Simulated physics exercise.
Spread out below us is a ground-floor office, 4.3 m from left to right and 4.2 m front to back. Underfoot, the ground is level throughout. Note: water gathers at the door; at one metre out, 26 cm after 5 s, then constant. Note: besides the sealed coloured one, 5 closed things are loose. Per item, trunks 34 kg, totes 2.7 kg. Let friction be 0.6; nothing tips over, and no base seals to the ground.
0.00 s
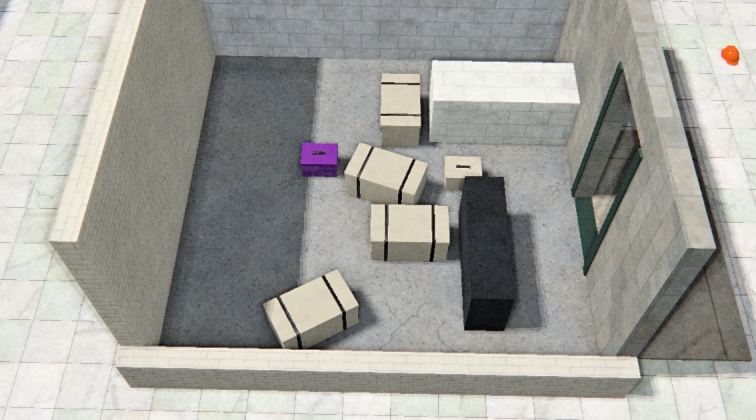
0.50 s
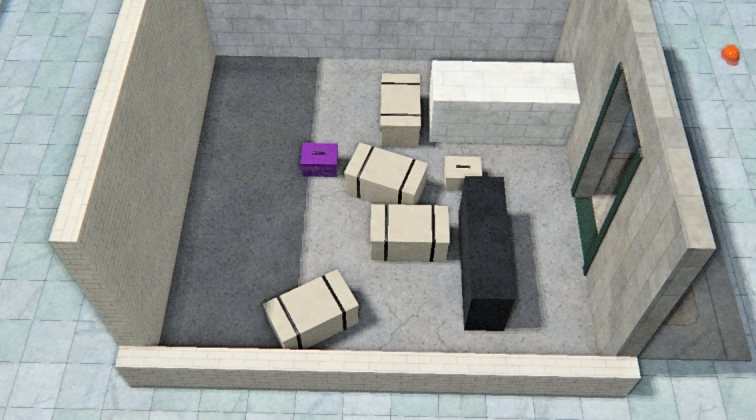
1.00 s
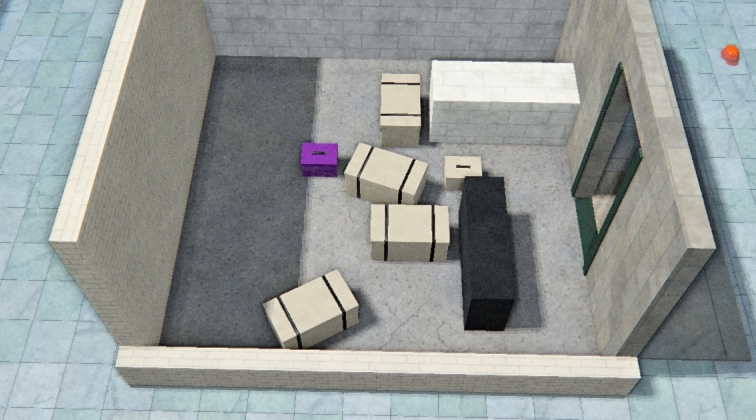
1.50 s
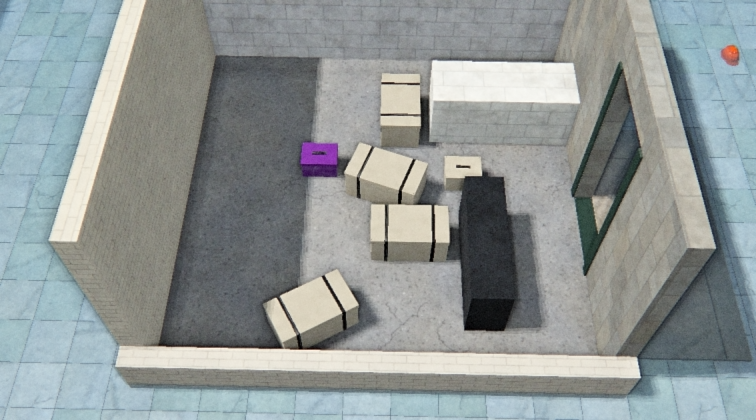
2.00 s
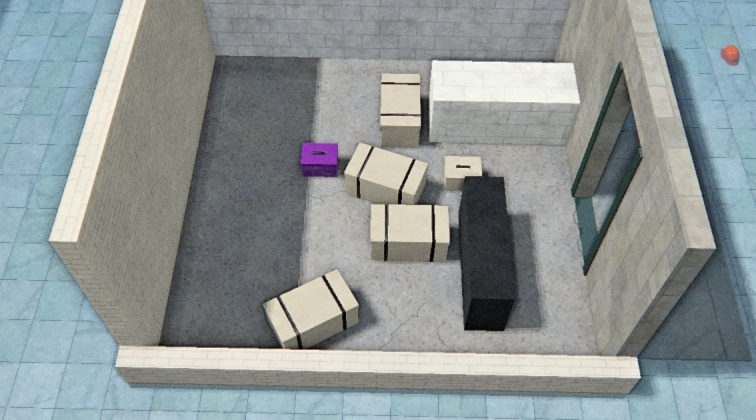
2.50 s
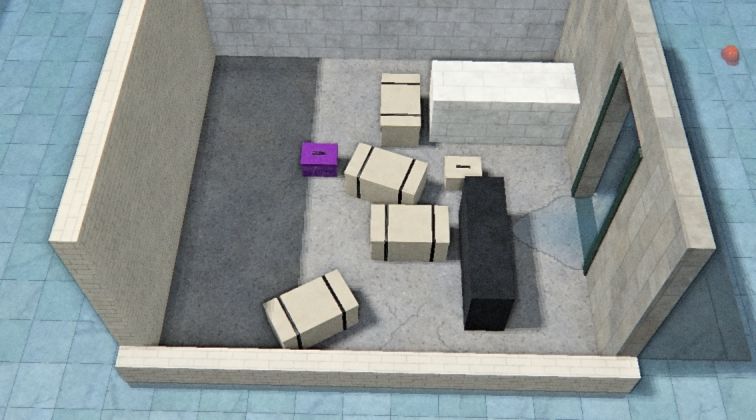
In a walled office, boxes sit still as water gathers outside and enters the doorway.
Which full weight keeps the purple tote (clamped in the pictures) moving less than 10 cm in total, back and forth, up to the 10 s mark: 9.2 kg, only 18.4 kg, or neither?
Only 18.4 kg does it.
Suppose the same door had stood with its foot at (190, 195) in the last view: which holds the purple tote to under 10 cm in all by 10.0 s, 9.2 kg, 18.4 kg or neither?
With that change, you need the heavier one.
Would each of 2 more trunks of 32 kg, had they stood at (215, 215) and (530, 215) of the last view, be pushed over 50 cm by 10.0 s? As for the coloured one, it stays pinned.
Taking them in order, the first is inside the line and the second is beyond the line.
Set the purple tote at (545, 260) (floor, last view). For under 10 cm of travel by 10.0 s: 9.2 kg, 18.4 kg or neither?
Well, no option works.
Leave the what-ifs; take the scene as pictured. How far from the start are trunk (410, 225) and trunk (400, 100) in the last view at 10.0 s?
They've ended up 5 cm and 30 cm away, in that order.
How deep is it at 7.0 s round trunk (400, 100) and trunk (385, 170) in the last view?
6 and 7 cm.
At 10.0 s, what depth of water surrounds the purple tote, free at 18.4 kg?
About 5 cm.
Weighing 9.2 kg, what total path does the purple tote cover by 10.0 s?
It would cover some 60 cm all told.
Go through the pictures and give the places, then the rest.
In the first frame, the purple tote at (319, 154), on the bottom; water covers 0.0 m2; 0 of 6 have shifted.
In the second frame, the purple tote at (319, 154), on the bottom; water covers 0.0 m2; 0 of 6 have shifted.
In the third frame, the purple tote at (319, 154), on the bottom; 0.0 m2 under water; 0 of 6 have shifted.
In the fourth frame, the purple tote at (319, 154), on the bottom; 0.0 m2 under water; 0 of 6 have shifted.
In the fifth frame, the purple tote at (319, 154) rests on the ground; water covers 0.0 m2; 0 of 6 have shifted.
In the sixth frame, the purple tote at (319, 154) rests on the ground; water covers 0.4 m2; 0 of 6 have shifted.
After 3.5 s the purple tote would be 0 cm from its start with 9.2 kg and 0 cm from its start with 18.4 kg; 0 cm of water round it then.
After 4.5 s the purple tote would be 0 cm from its start with 9.2 kg and 0 cm from its start with 18.4 kg; 0 cm of water round it then.
After 7.0 s the purple tote would be 0 cm from its start with 9.2 kg and 0 cm from its start with 18.4 kg; 3 cm of water round it then.
After 10.0 s the purple tote would be 60 cm from its start with 9.2 kg and 0 cm from its start with 18.4 kg; 5 cm of water round it then.
